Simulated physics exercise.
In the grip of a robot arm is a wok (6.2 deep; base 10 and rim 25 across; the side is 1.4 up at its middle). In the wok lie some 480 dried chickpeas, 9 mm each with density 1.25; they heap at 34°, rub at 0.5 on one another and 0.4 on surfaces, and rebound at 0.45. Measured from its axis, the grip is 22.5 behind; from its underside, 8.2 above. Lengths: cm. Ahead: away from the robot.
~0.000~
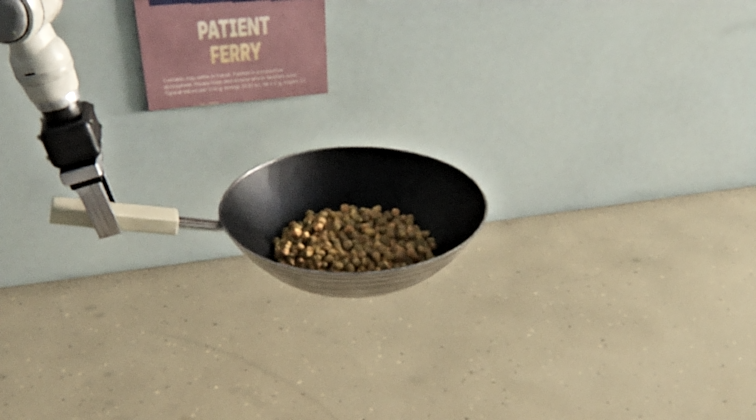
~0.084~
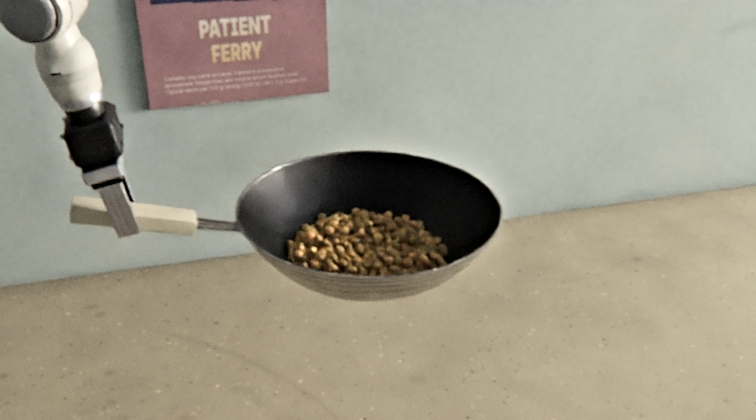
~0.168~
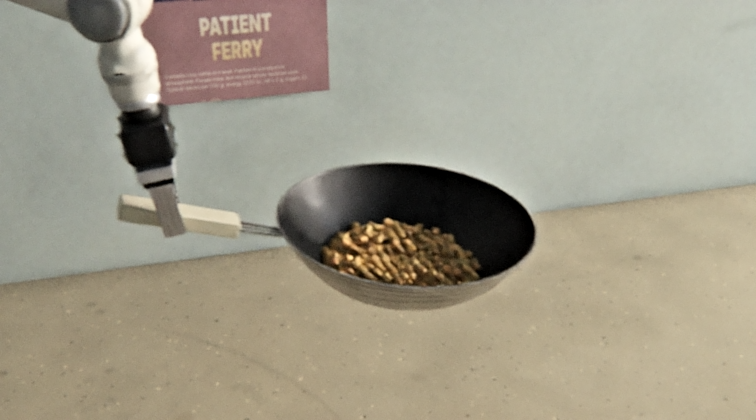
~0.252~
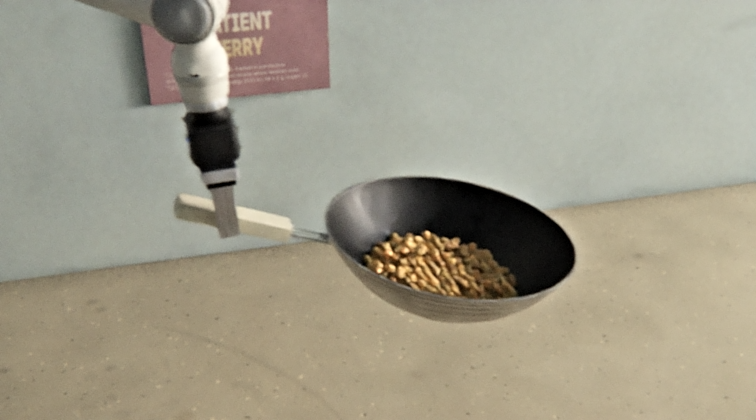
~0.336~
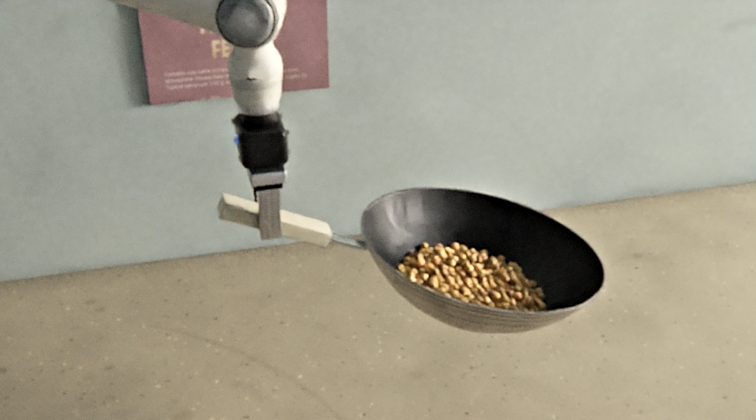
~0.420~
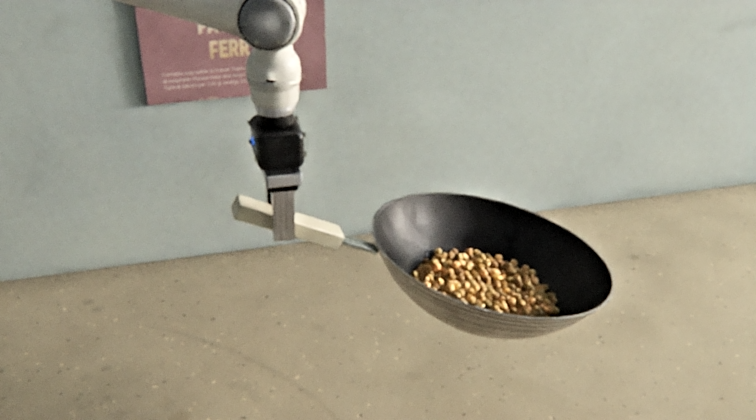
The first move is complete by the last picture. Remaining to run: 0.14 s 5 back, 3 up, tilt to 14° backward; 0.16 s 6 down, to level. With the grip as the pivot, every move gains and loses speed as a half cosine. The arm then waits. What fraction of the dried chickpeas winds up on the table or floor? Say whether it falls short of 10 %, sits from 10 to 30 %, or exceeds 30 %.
It falls short of 10 %.
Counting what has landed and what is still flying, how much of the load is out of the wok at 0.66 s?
Roughly 95 % by that time.
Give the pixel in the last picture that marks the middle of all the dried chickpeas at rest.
Centre at rest, last frame: Approx. (426, 284) px.
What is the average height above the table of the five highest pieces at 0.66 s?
They are some 41 centimetres up.
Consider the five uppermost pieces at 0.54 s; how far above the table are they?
About 31 cm.
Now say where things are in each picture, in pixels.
The first picture shows wok middle at (354, 232), level; upper third of the load around (352, 244), from x 275 to 435, top at y 210; 482 in the wok.
The second picture shows wok middle at (369, 236), tilted 1° forward; upper third of the load around (353, 250), from x 290 to 445, top at y 210.
The third picture shows wok middle at (405, 247), tilted 4° forward; upper third of the load around (374, 260), from x 325 to 475, top at y 225.
The fourth picture shows wok middle at (446, 260), tilted 8° forward; upper third of the load around (409, 271), from x 365 to 515, top at y 235.
The fifth picture shows wok middle at (476, 271), tilted 11° forward; upper third of the load around (439, 281), from x 400 to 540, top at y 245.
The sixth picture shows wok middle at (484, 276), tilted 12° forward; upper third of the load around (455, 287), from x 415 to 555, top at y 250; 482 in the wok.
After 0.54 s, tilted 13° backward, highest piece 31 above the table; 482 in the wok.
After 0.66 s, tilted 4° backward, highest piece 42 above the table; 26 in the wok, 456 in flight or on a rim.
After 0.92 s, level, highest piece 20 above the table; 482 in the wok.
After 1.97 s, level, highest piece 19 above the table; 482 in the wok.
At rest, 482 in the wok. That is 0 % on the table or floor.
